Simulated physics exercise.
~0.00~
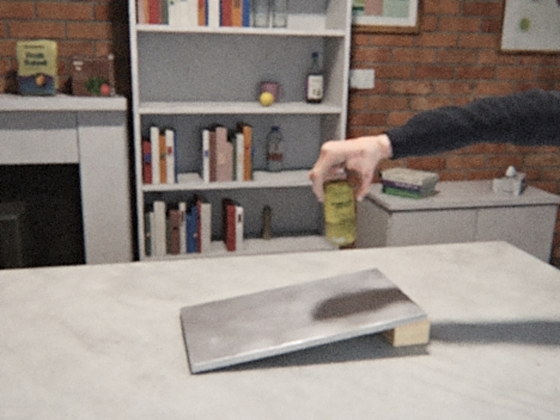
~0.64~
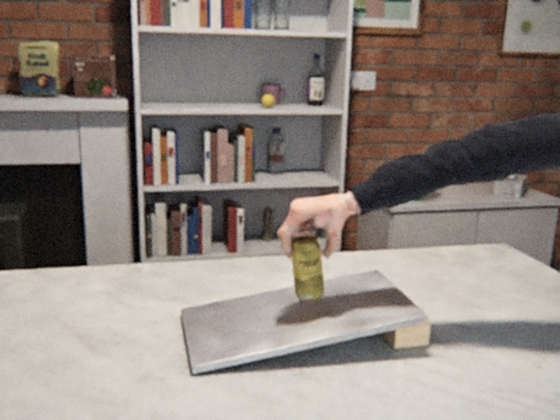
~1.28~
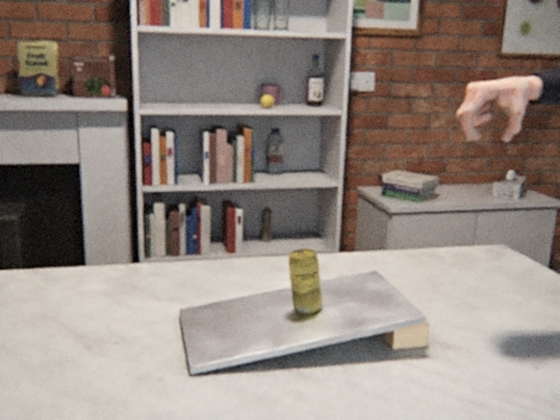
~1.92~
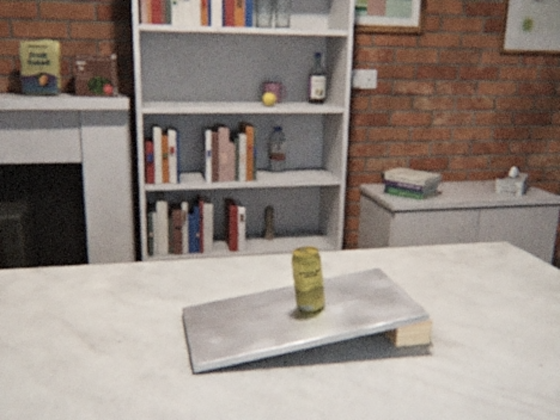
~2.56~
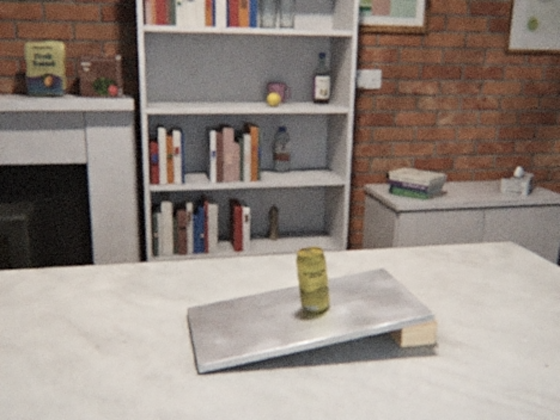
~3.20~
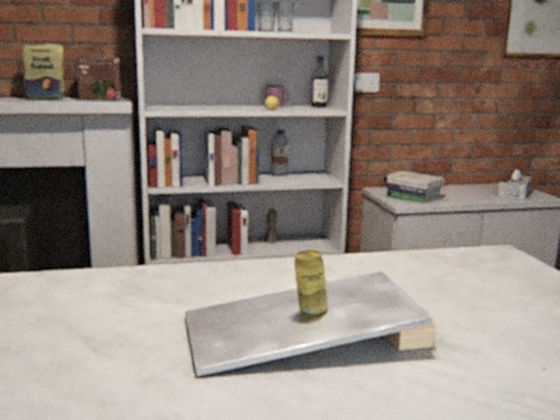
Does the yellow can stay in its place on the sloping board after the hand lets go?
Yes, the yellow can stays at rest on the sloping board where the hand set it down.
